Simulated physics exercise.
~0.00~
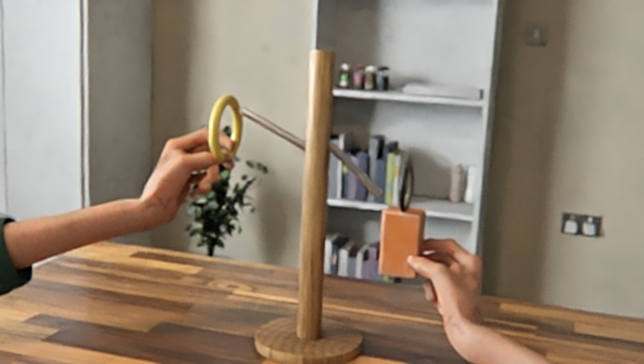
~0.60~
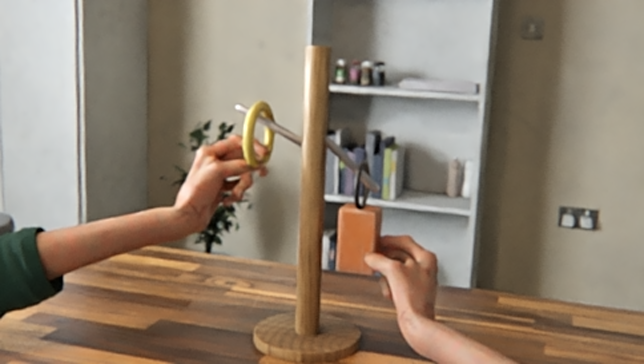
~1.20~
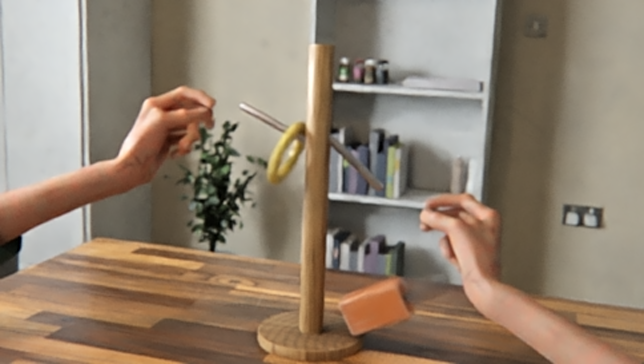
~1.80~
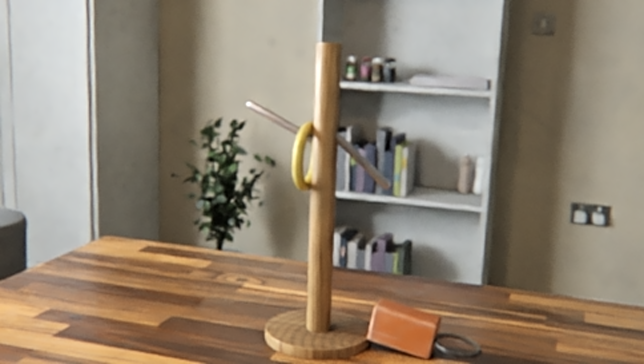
At a peg stand, hands let go, the yellow ring stays and the orange pouch falls.
